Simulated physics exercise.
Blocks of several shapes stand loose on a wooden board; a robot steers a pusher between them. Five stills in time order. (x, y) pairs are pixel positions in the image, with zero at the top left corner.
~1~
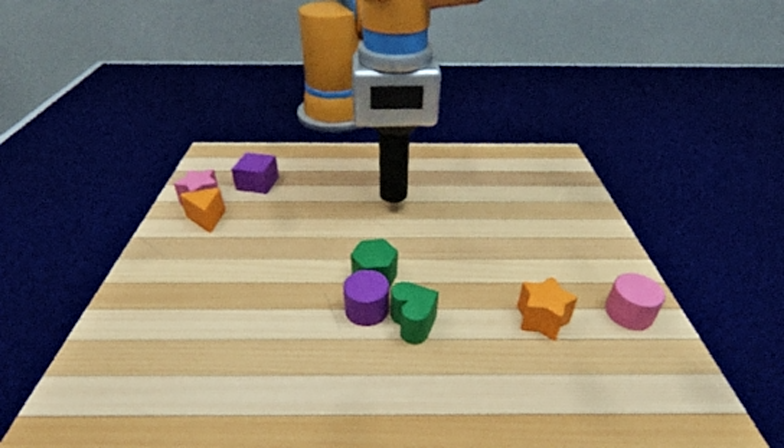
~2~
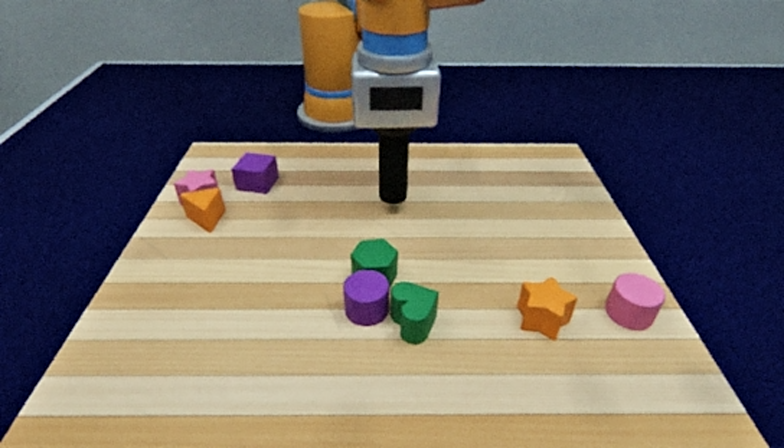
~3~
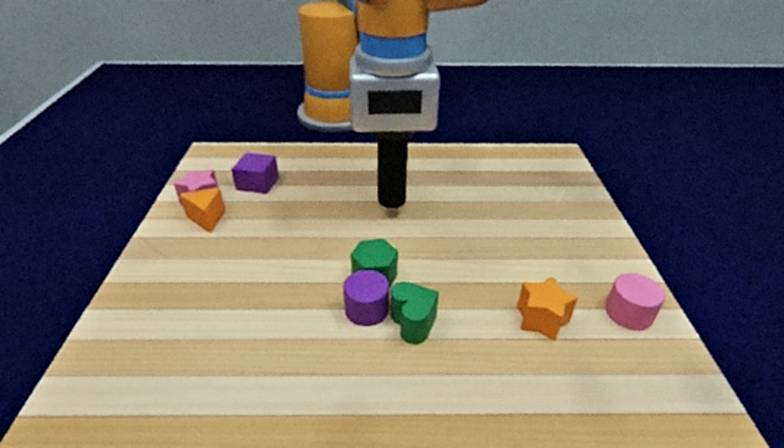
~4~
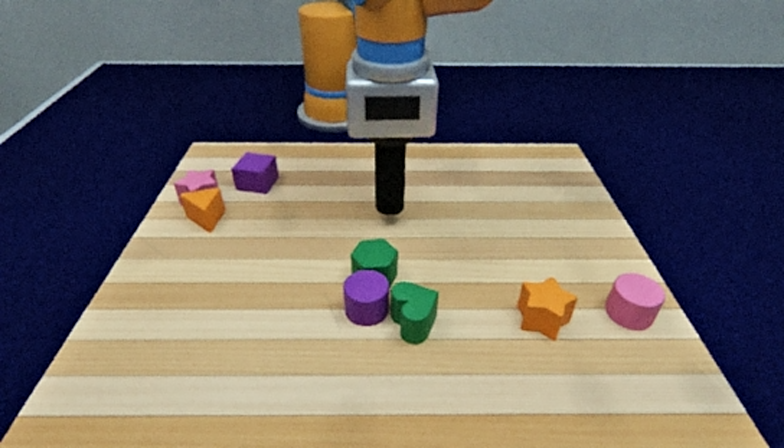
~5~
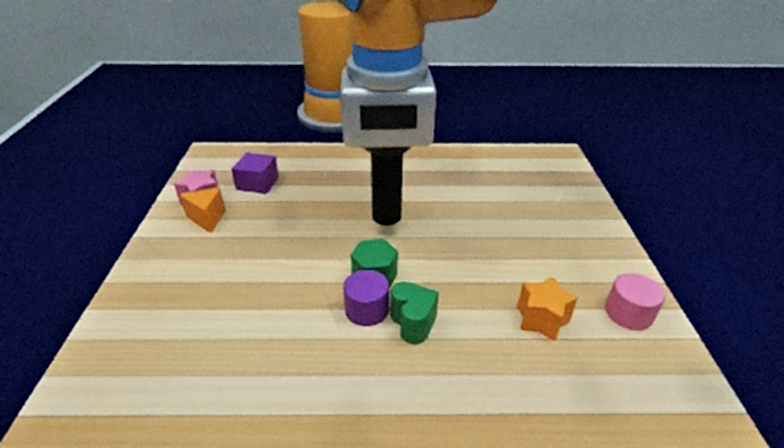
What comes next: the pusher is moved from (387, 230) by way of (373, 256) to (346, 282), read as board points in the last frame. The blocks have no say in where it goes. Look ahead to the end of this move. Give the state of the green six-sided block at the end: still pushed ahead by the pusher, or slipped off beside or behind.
Carried ahead at the end.
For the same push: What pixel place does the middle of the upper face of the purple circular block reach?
Around (364, 320).
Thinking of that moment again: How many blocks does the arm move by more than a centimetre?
I'd say two blocks get moved.
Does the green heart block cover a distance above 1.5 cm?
I'd say no.
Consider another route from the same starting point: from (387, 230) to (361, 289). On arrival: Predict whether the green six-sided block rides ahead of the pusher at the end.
Still leading.
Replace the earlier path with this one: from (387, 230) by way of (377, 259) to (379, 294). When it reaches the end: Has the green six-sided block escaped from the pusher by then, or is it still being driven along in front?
The pusher should keep driving it forward.
On the path given first. Halfway along, pusher (372, 243); purple circular block (365, 290); green six-sided block (370, 257).
At the end, pusher (345, 269); purple circular block (364, 320); green six-sided block (347, 287), turned 15° anticlockwise; green heart block not moved.
